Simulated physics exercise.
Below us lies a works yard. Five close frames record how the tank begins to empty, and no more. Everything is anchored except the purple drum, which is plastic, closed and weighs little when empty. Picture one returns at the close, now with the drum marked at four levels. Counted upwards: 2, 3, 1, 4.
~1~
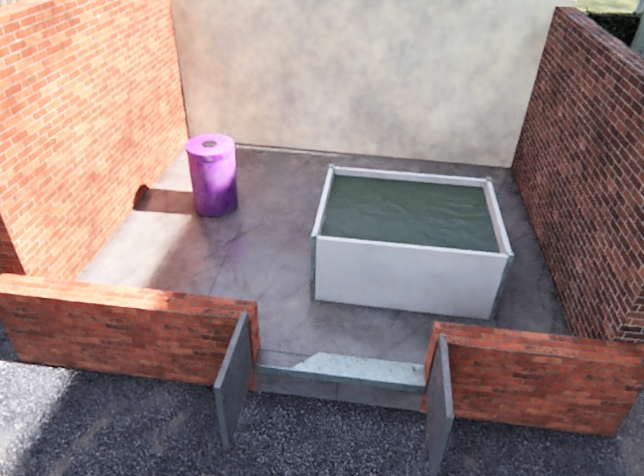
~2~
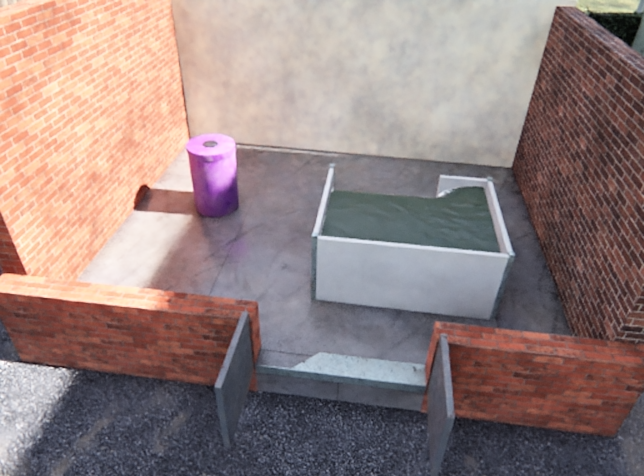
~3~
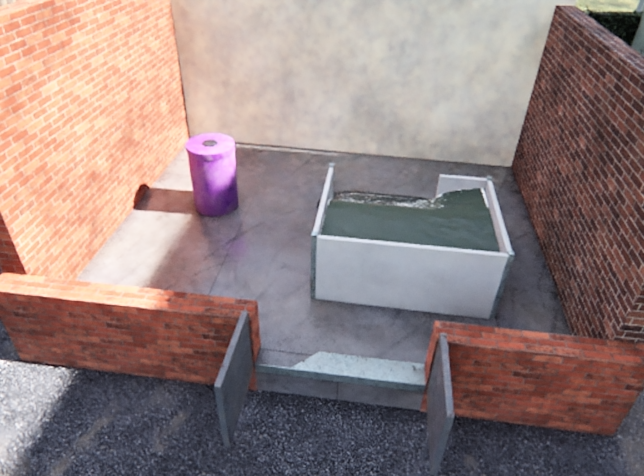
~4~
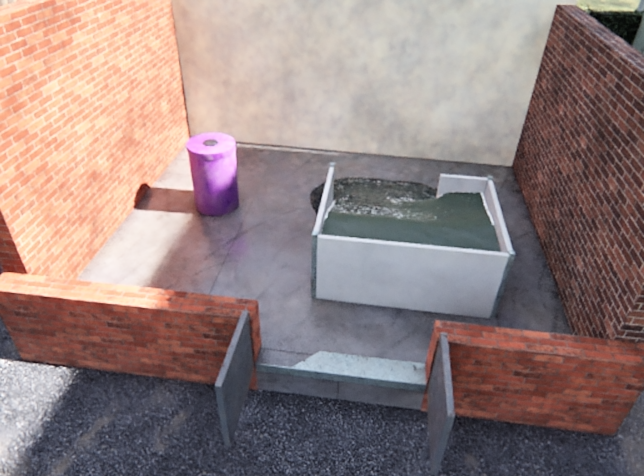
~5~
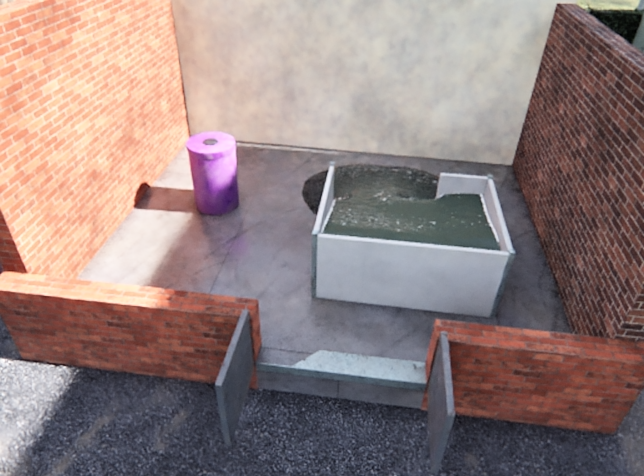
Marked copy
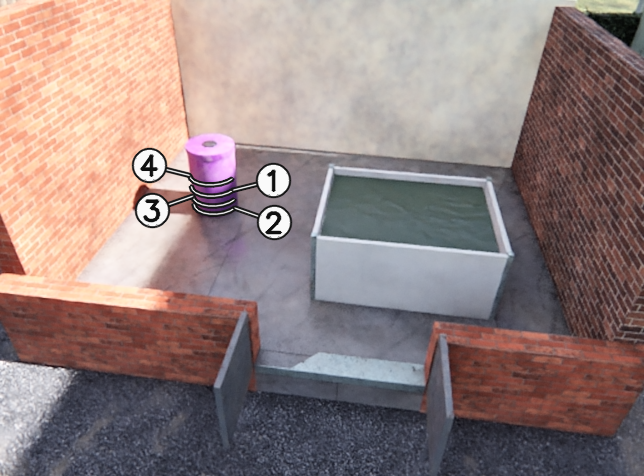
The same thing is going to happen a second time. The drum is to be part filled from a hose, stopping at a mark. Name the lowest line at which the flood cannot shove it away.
Choose 3.
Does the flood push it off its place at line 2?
Yes, it does.
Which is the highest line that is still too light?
The answer is 2.
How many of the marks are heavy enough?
Three of the four.
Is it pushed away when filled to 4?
No.
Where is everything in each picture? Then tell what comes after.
The first frame shows lid of the purple drum at (209, 144); tank full, its middle at (409, 212); open gate at (344, 315).
In the second frame, water covers 3 % of the ground, mostly out of sight from here.
In the third frame, water covers 6 % of the ground, mostly out of sight from here.
In the fourth frame, 10 % of the ground wet, in view closest to the drum at (319, 206).
The fifth frame shows lid of the purple drum at (210, 142); 14 % of the ground wet, in view closest to the drum at (312, 196).
On the marked copy, 1 at (207, 196); 2 at (209, 214); 3 at (208, 205); 4 at (205, 184); from the bottom up 2, 3, 1, 4.
With 1, it does not move.
With 2, it is pushed about its own width away.
With 3, it does not move.
With 4, it does not move.
